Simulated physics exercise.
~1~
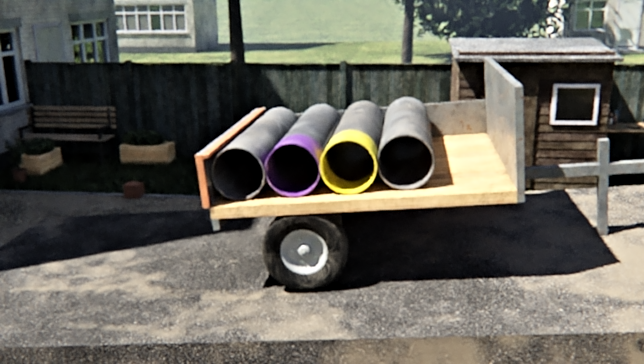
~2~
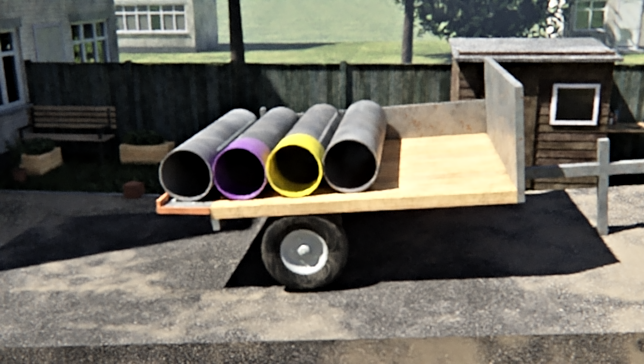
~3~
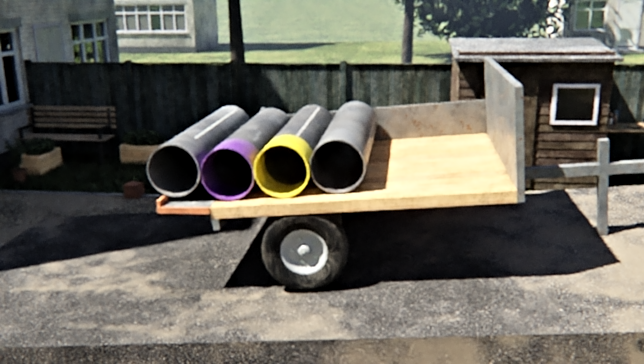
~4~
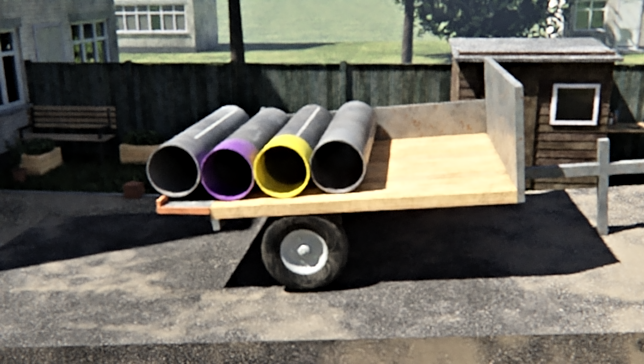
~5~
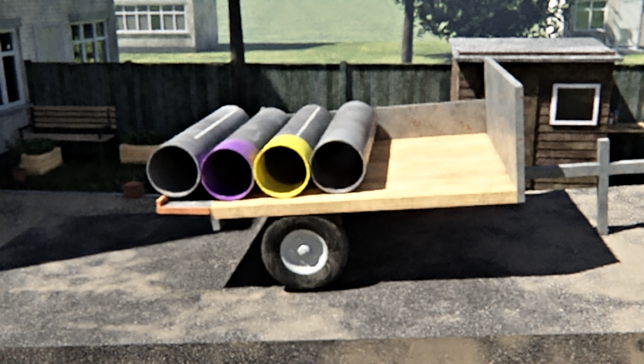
The video shows four pipes, two dark, one purple-rimmed and one yellow-rimmed, on a flatbed trailer. The orange gate at the left end swings down, the pipes roll a short way left together, then stop with all four still aboard, the leftmost resting on the lowered gate.
